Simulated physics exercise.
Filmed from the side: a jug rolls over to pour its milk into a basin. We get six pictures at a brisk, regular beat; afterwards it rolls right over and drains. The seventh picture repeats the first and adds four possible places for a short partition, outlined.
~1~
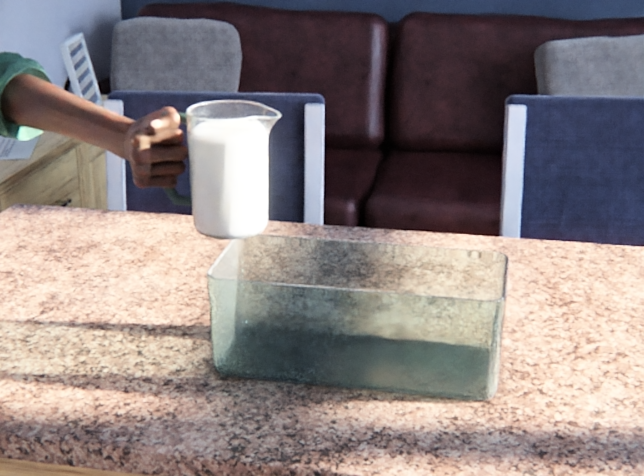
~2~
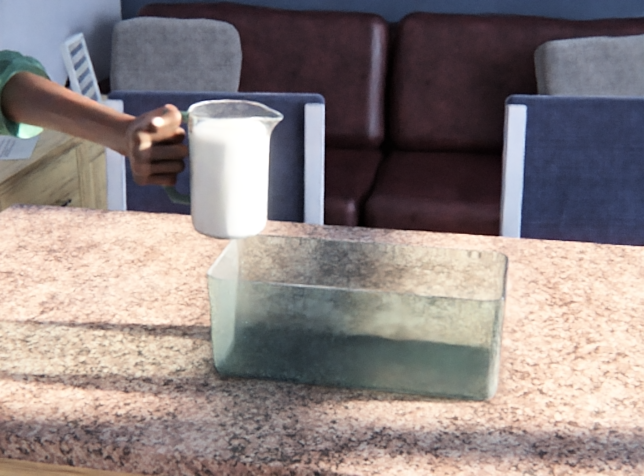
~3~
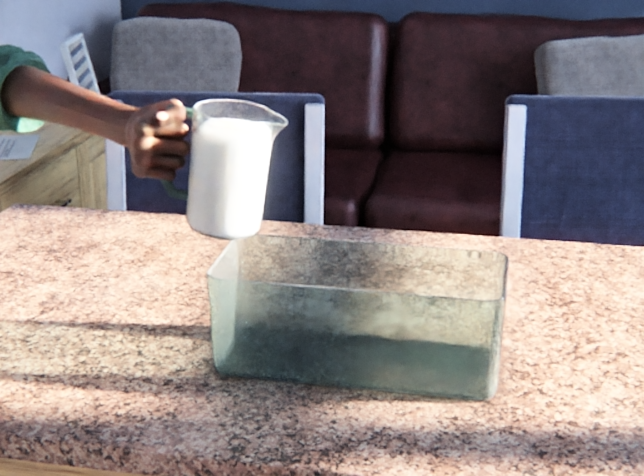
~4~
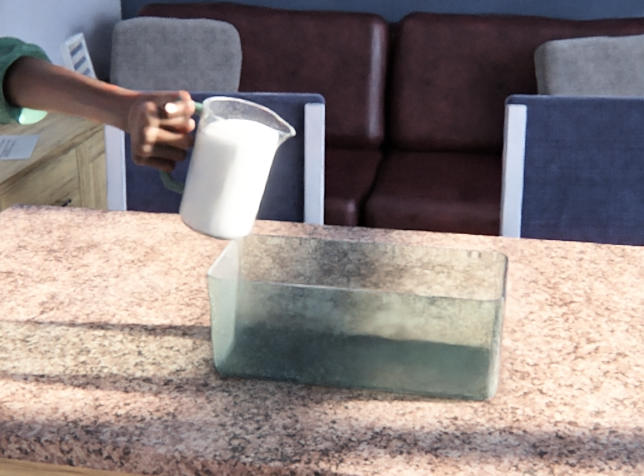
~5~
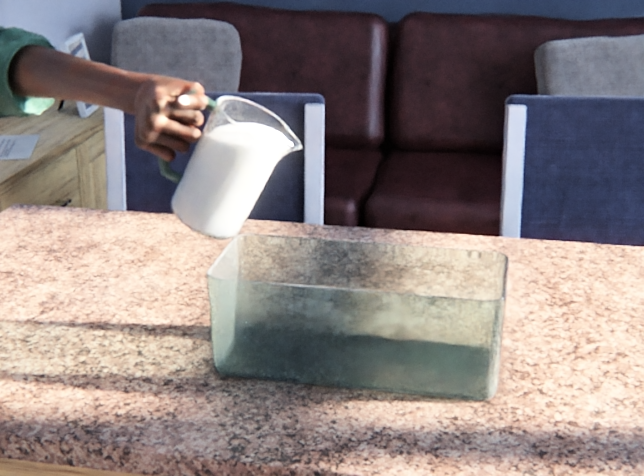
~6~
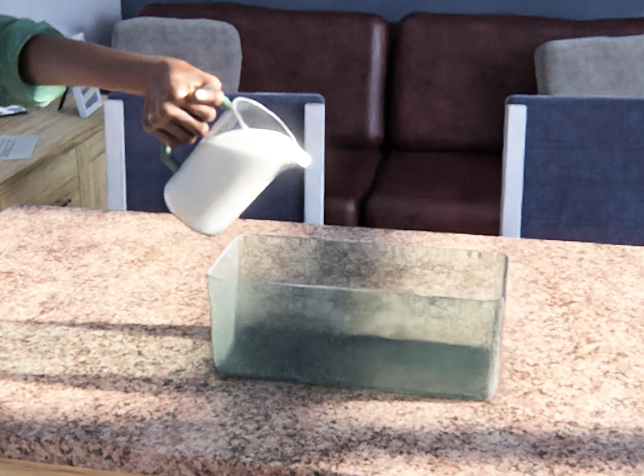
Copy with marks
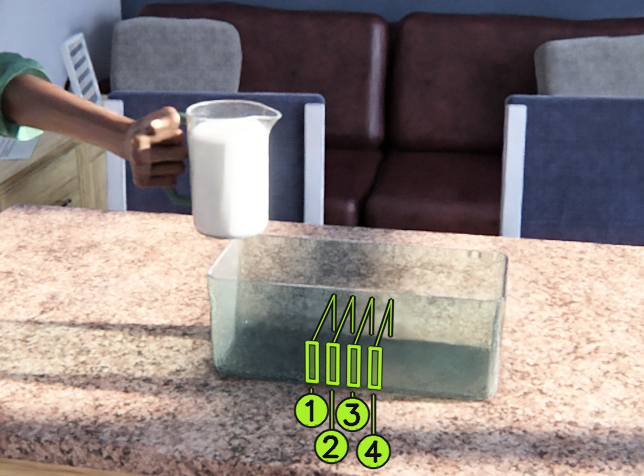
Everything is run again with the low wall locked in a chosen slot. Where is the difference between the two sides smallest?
The best slot is 2.
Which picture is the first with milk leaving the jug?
Picture 6.
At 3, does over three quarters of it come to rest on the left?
Yes, it does.
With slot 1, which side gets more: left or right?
The right one.
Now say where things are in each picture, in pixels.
In the first picture, upright, lip at (279, 115); basin from (215, 370) to (496, 397); nothing has left yet.
In the second picture, upright, lip at (281, 117); nothing has left yet.
In the third picture, tipped about 7°, lip at (286, 123); nothing has left yet.
In the fourth picture, tipped about 16°, lip at (293, 133); nothing has left yet.
In the fifth picture, tipped about 27°, lip at (300, 147); nothing has left yet.
In the sixth picture, tipped about 40°, lip at (304, 164); milk is over the lip, down to (304, 164).
On the marked copy, 1 at (311, 388); 2 at (331, 390); 3 at (352, 392); 4 at (373, 395).
With 1, about 11 % ends left of the wall and 88 % right of it.
With 2, about 53 % ends left of the wall and 46 % right of it.
With 3, about 89 % ends left of the wall and 7 % right of it; 4 % is lost outside.
With 4, about 94 % ends left of the wall and 4 % right of it.
